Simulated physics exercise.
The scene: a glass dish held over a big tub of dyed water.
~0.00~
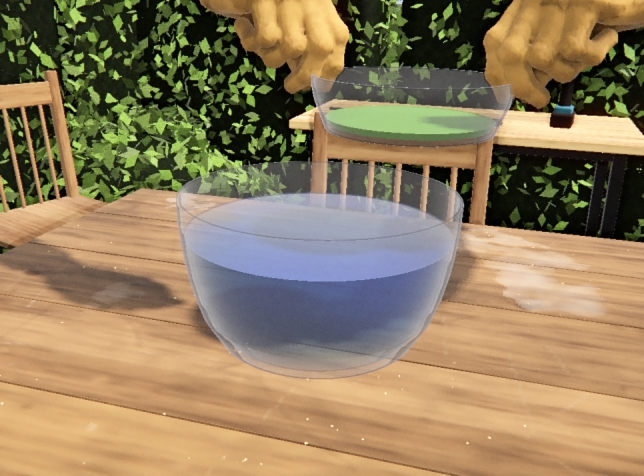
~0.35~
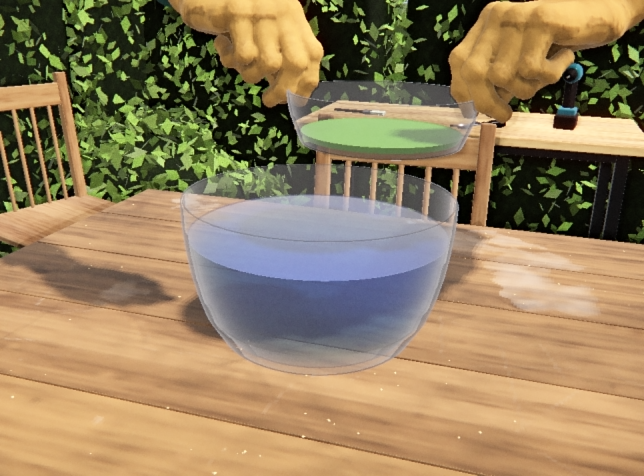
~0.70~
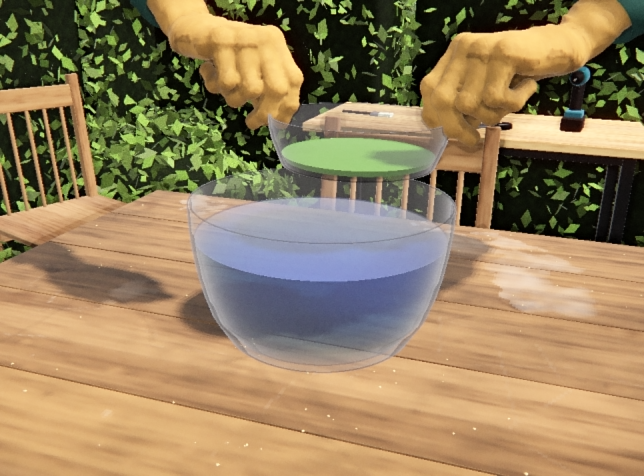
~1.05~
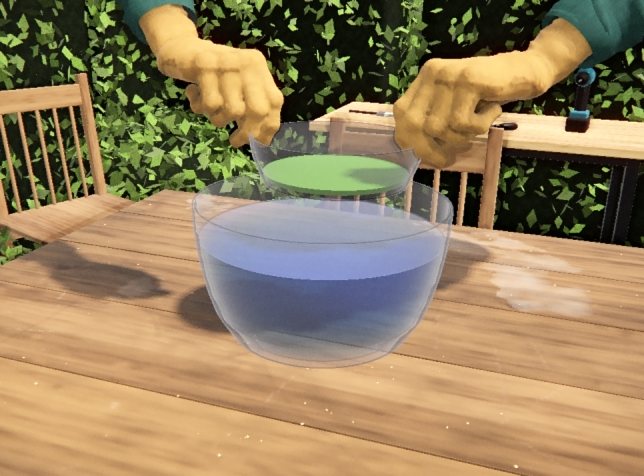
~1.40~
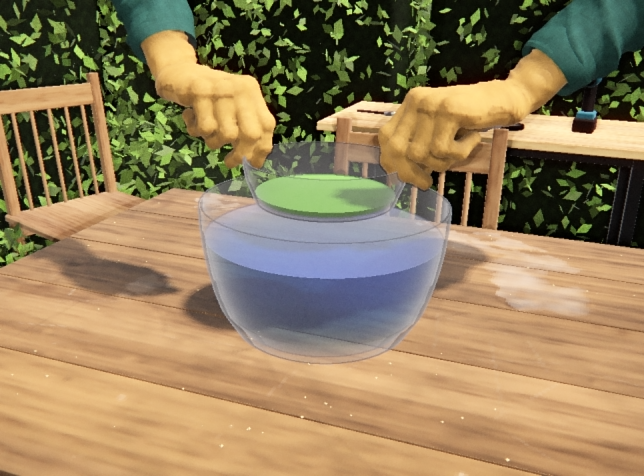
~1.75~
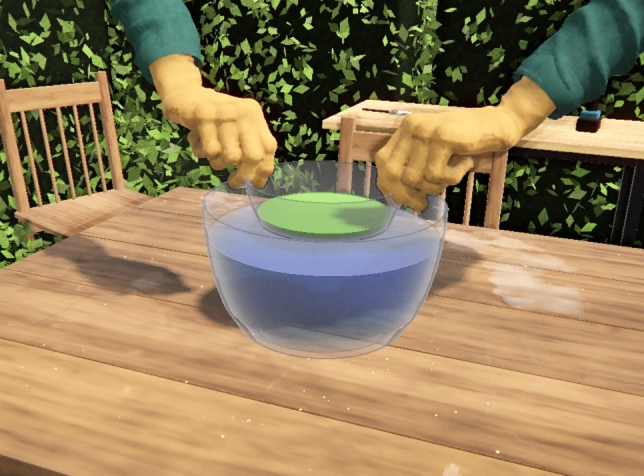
At the start, two hands in yellow gloves hold a clear glass dish with a green bottom above and behind a big clear tub of blue water on a wooden table. The hands move the dish left and steadily lower it until it is just over the water's surface.
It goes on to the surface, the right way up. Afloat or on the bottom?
The dish floats.
Around 2.2 s, the dish dips into the dyed water.
Around 2.8 s, it bobs and steadies.
Around 5.0 s, the dish floats with about half of its side showing.
